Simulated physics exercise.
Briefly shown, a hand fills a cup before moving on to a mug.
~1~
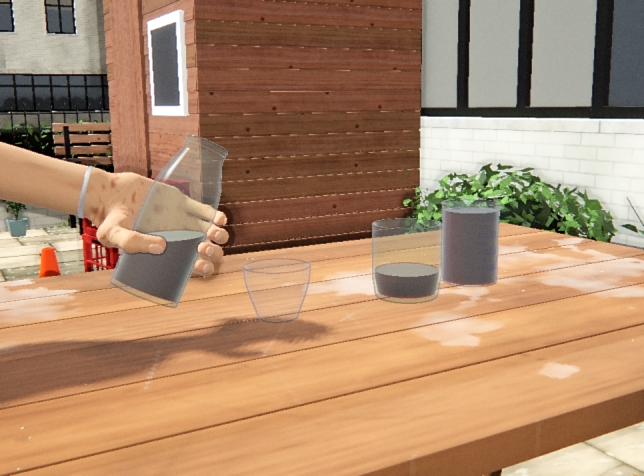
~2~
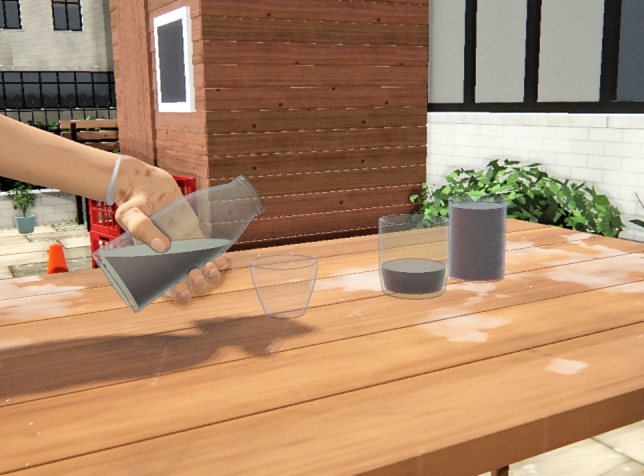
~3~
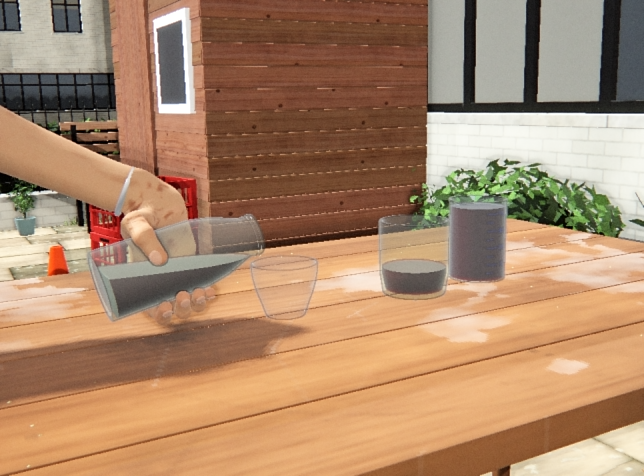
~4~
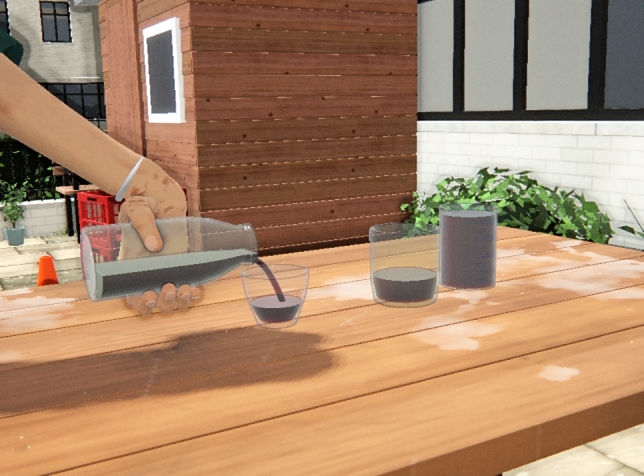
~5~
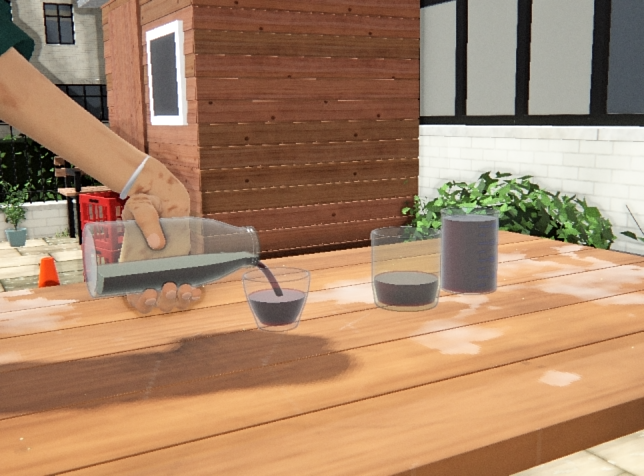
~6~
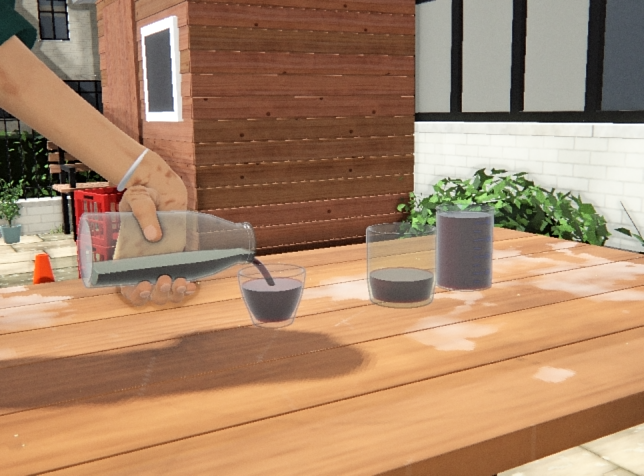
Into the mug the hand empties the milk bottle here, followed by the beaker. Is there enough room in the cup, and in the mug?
At the end, cup: Over the top, mug: Over the top.
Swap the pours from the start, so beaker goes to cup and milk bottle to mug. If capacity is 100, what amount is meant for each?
About 230 and 80 per cent.
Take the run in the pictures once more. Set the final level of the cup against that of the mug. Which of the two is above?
The mug on the right.
A moment on, the cup is full to the brim.
Further on, the cup is full to the brim and overflowed.
When it is over, the cup is full to the brim and overflowed; the mug is full to the brim and overflowed.
